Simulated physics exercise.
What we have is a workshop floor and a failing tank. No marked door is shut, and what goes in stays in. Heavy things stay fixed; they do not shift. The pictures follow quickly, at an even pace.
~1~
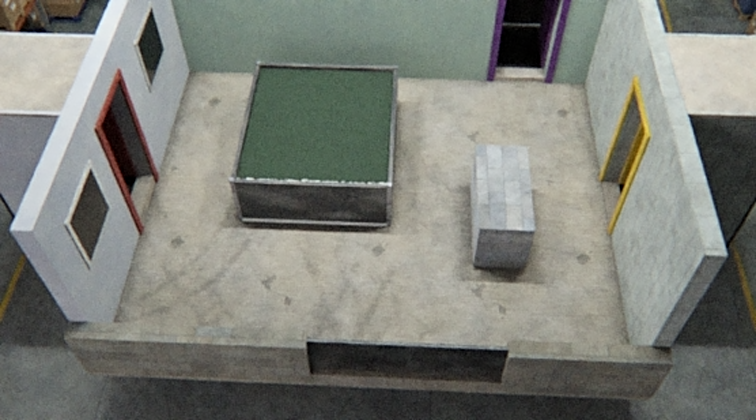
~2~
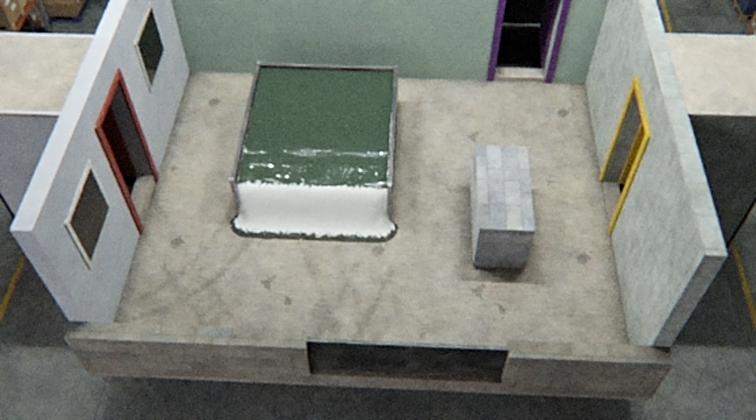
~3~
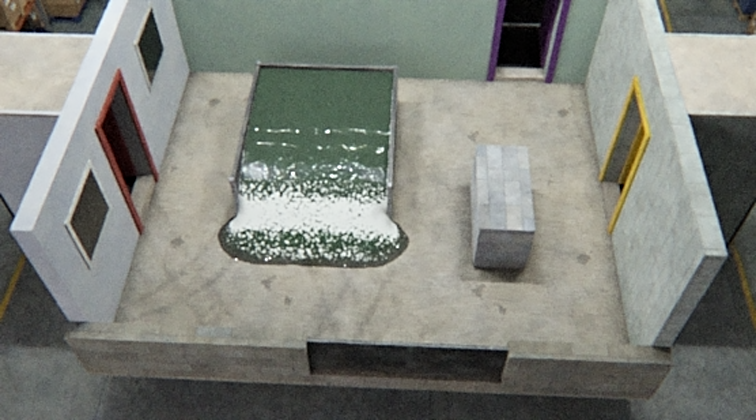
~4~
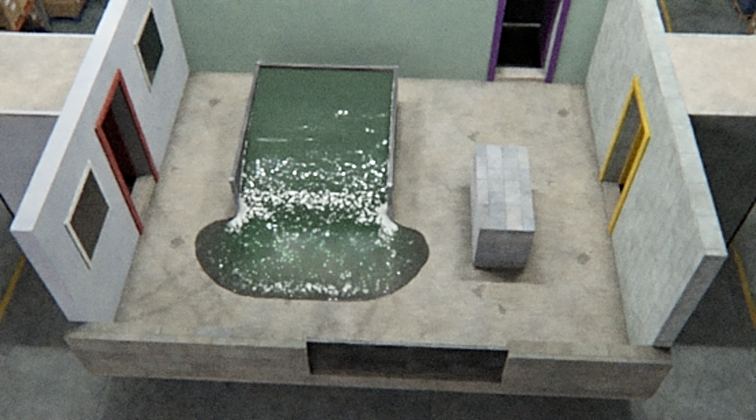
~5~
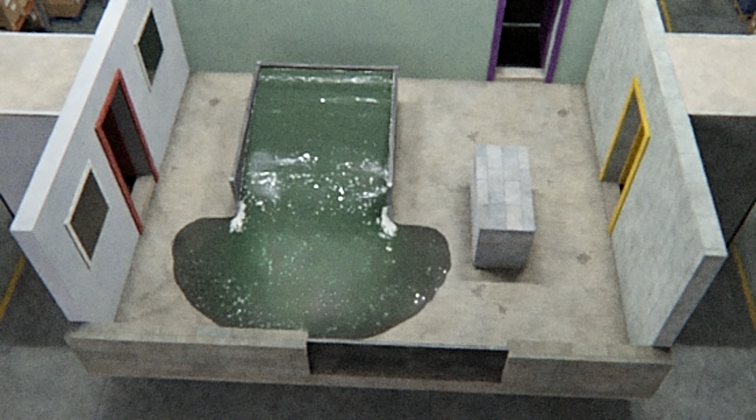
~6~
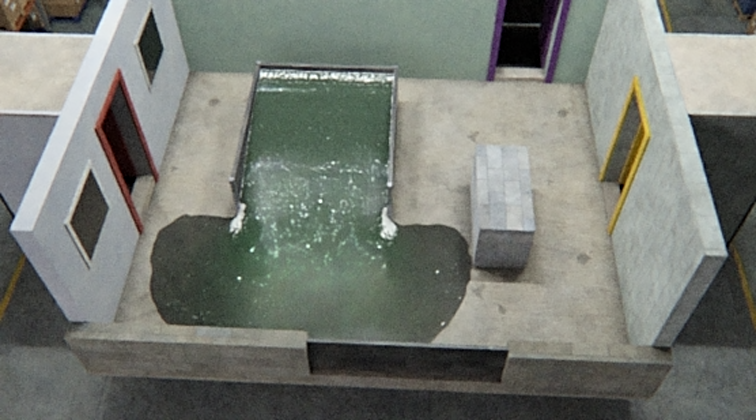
In this clip, green water stands in a rectangular tank on a walled workshop floor, then pours out through the tank's near side in a foaming rush and spreads forward and sideways across the floor beside a grey block.
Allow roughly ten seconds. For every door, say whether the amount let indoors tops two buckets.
The yellow door tops two buckets; the red door stays at two buckets or less; the purple door tops two buckets.
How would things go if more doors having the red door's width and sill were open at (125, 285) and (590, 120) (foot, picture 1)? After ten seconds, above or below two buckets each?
Lab note - first crosses the line, second stays short of the line.
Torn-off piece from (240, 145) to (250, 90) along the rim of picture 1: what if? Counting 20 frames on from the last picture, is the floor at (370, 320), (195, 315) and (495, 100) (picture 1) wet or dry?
Going through them, the first would be submerged, the next submerged and the last submerged.
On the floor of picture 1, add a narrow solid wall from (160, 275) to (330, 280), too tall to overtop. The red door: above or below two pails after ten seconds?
My reading: Red door is over.
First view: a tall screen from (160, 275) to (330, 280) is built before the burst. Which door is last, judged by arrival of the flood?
That's the purple-painted one.
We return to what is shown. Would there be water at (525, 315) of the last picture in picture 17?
By then I'd expect it to be inundated.
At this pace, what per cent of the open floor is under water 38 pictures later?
Roughly 100 percent, I reckon.
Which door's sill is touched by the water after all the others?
Observed: The purple-painted one.
A moment on, water covers 35 % of the floor; the yellow door not reached, the red door not reached, the purple door not reached.
Next, water covers 40 % of the floor; the yellow door not reached, the red door wet at the sill, nothing in, the purple door not reached.
Then, water covers 70 % of the floor; the yellow door under two buckets in, the red door wet at the sill, nothing in, the purple door not reached.
Later, water covers 100 % of the floor; the yellow door over two buckets in, the red door wet at the sill, nothing in, the purple door over two buckets in.
In the end, water covers 100 % of the floor; the yellow door far over two buckets in, the red door wet at the sill, nothing in, the purple door far over two buckets in.
